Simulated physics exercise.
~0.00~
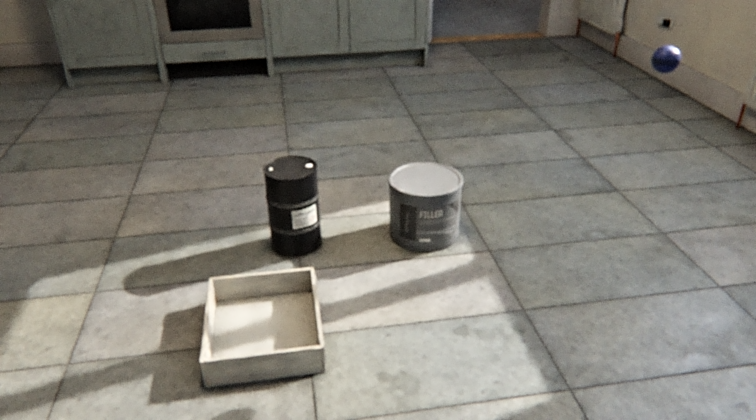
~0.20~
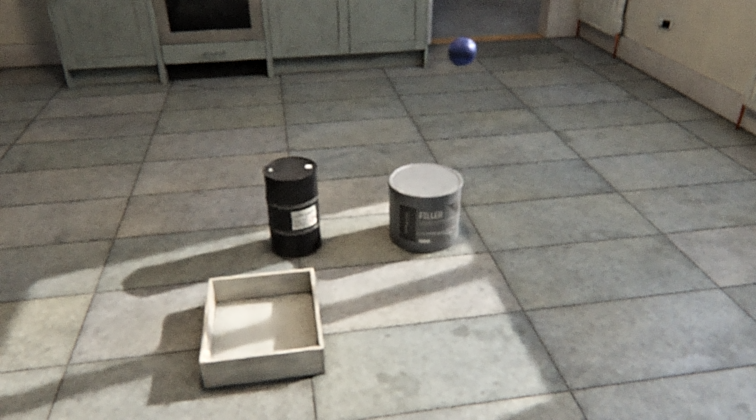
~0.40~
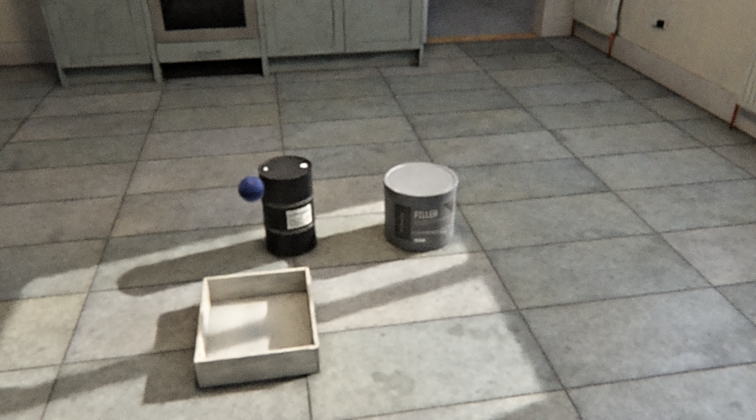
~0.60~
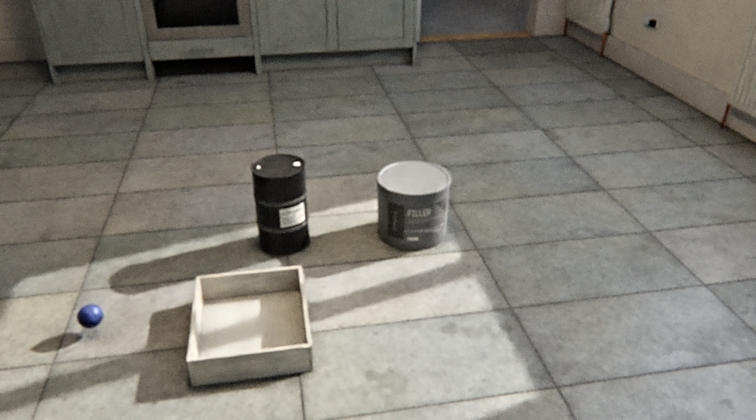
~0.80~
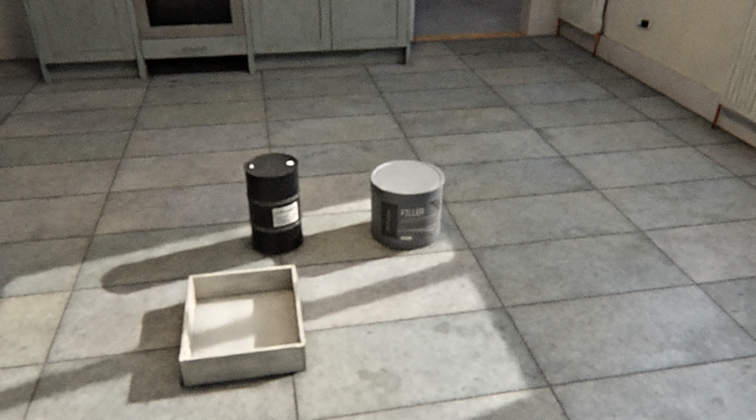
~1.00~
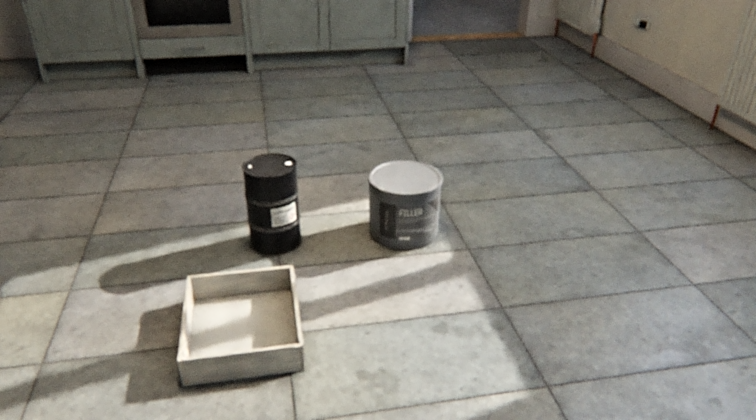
A small blue ball flies in from the upper right of a sunlit kitchen with grey floor tiles, seen from a raised viewpoint. A black canister stands near the middle with a grey pail to its right, and a shallow, pale open box sits on the floor in front of the canister. The ball travels left above the floor, drops past the canister's left side and comes down to the left of the box. It then goes out of view, while the view shifts slightly right. The canister and pail remain standing, and the box appears empty.
